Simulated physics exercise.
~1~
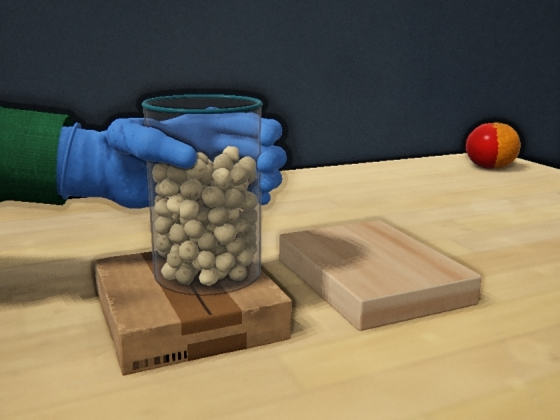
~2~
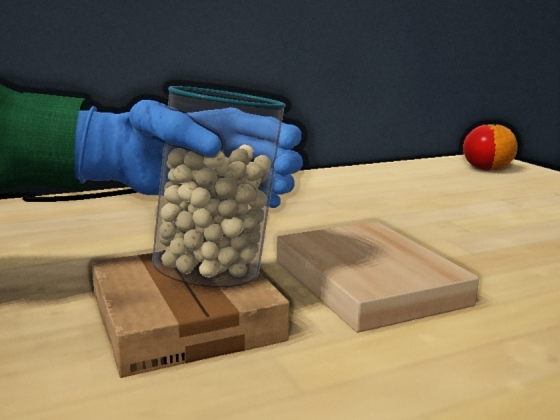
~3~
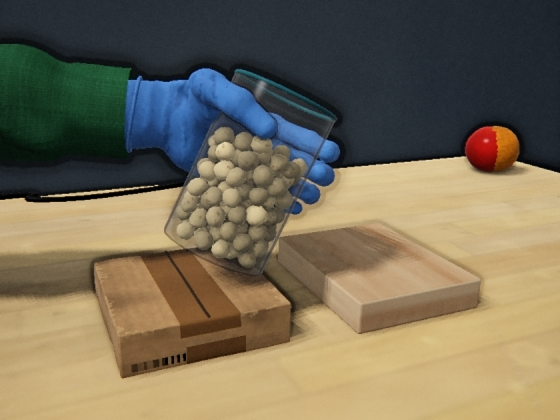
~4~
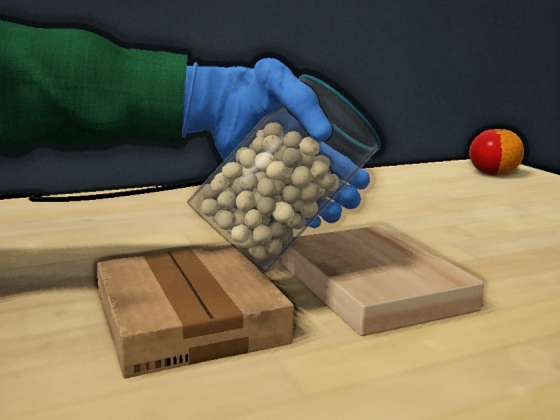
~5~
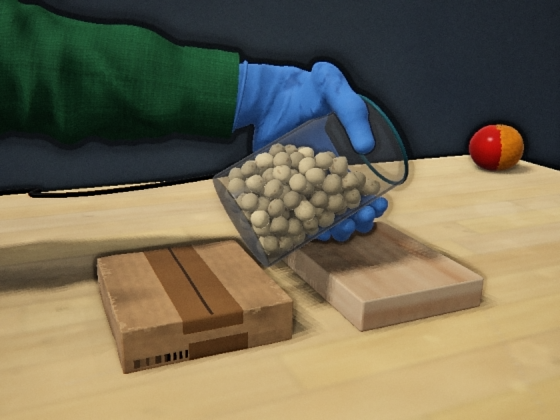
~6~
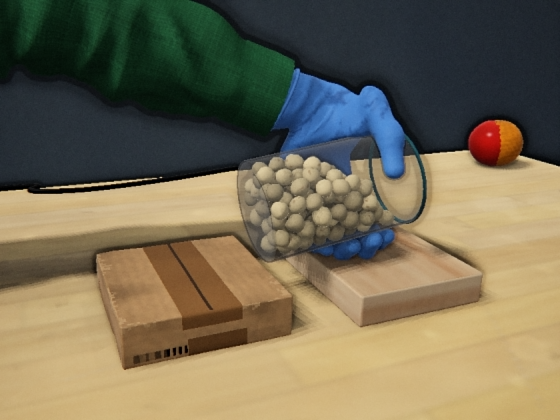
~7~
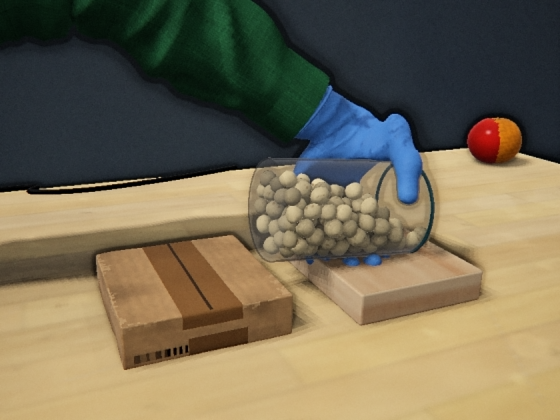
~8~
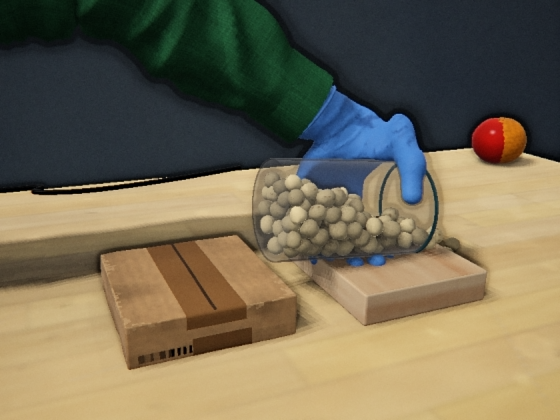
The video shows a blue-gloved hand lifting a clear, open glass of round, pale nuts from a cardboard box, tipping it rightward onto its side and lowering it onto a wooden block, where it stays held as a few nuts spill past the rim.
